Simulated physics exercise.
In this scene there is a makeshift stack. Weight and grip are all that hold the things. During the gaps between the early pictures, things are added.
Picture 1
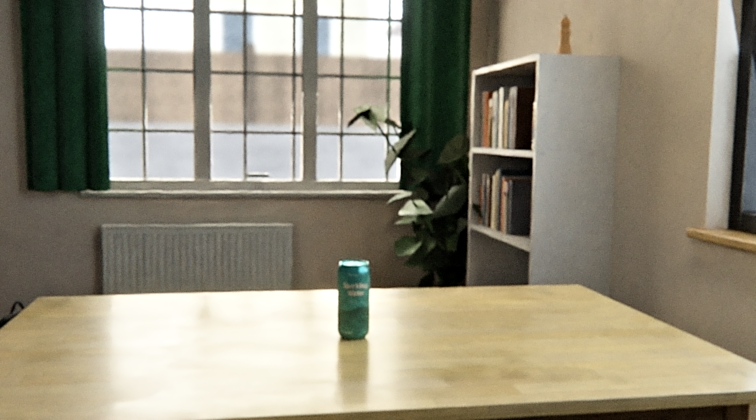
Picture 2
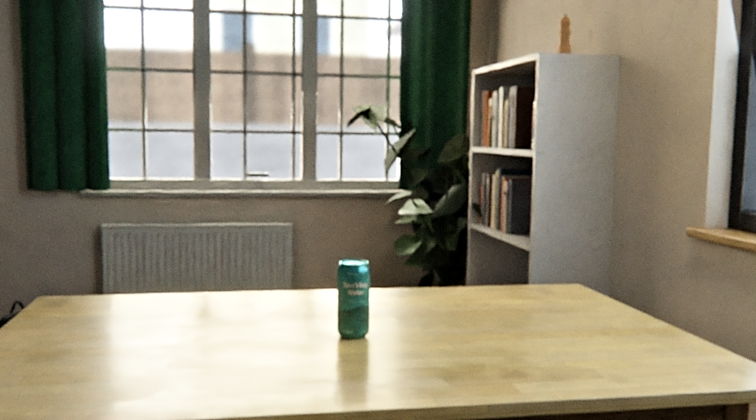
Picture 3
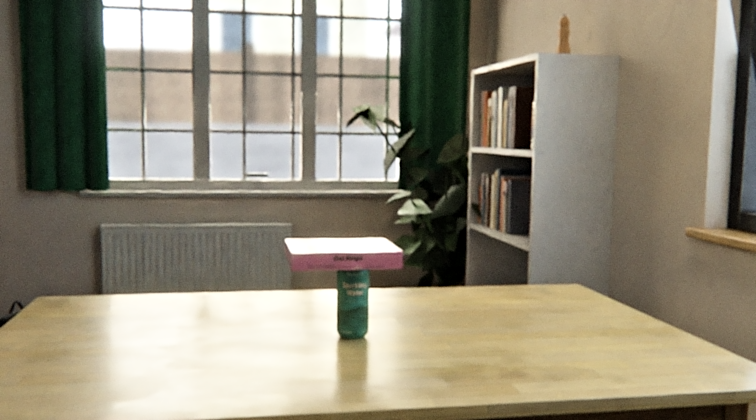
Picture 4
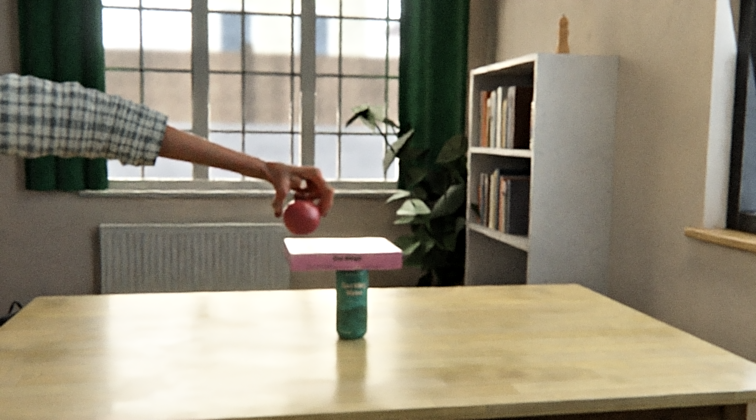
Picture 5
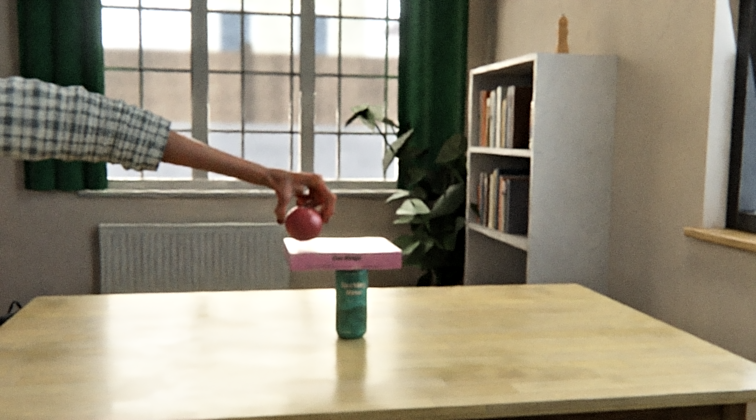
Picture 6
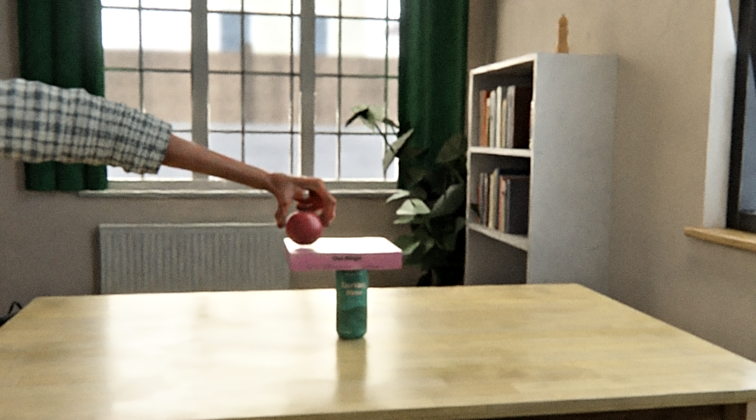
In a room with green curtains and a bookshelf, a turquoise can stands alone on a wooden table. A pink box then appears flat on top of the can. A hand in a checked sleeve reaches in from the left and lowers a red apple slightly onto the box's left side, still gripping it.
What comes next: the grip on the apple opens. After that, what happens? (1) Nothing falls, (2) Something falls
Option 2: Something falls.
Then, 0.40 s on from there, red apple now fallen; pink packet on its side.
Then, 0.60 s on from there, pink packet now fallen.
In the end, fallen, pink packet and red apple; turquoise can unmoved. The stack comes apart.
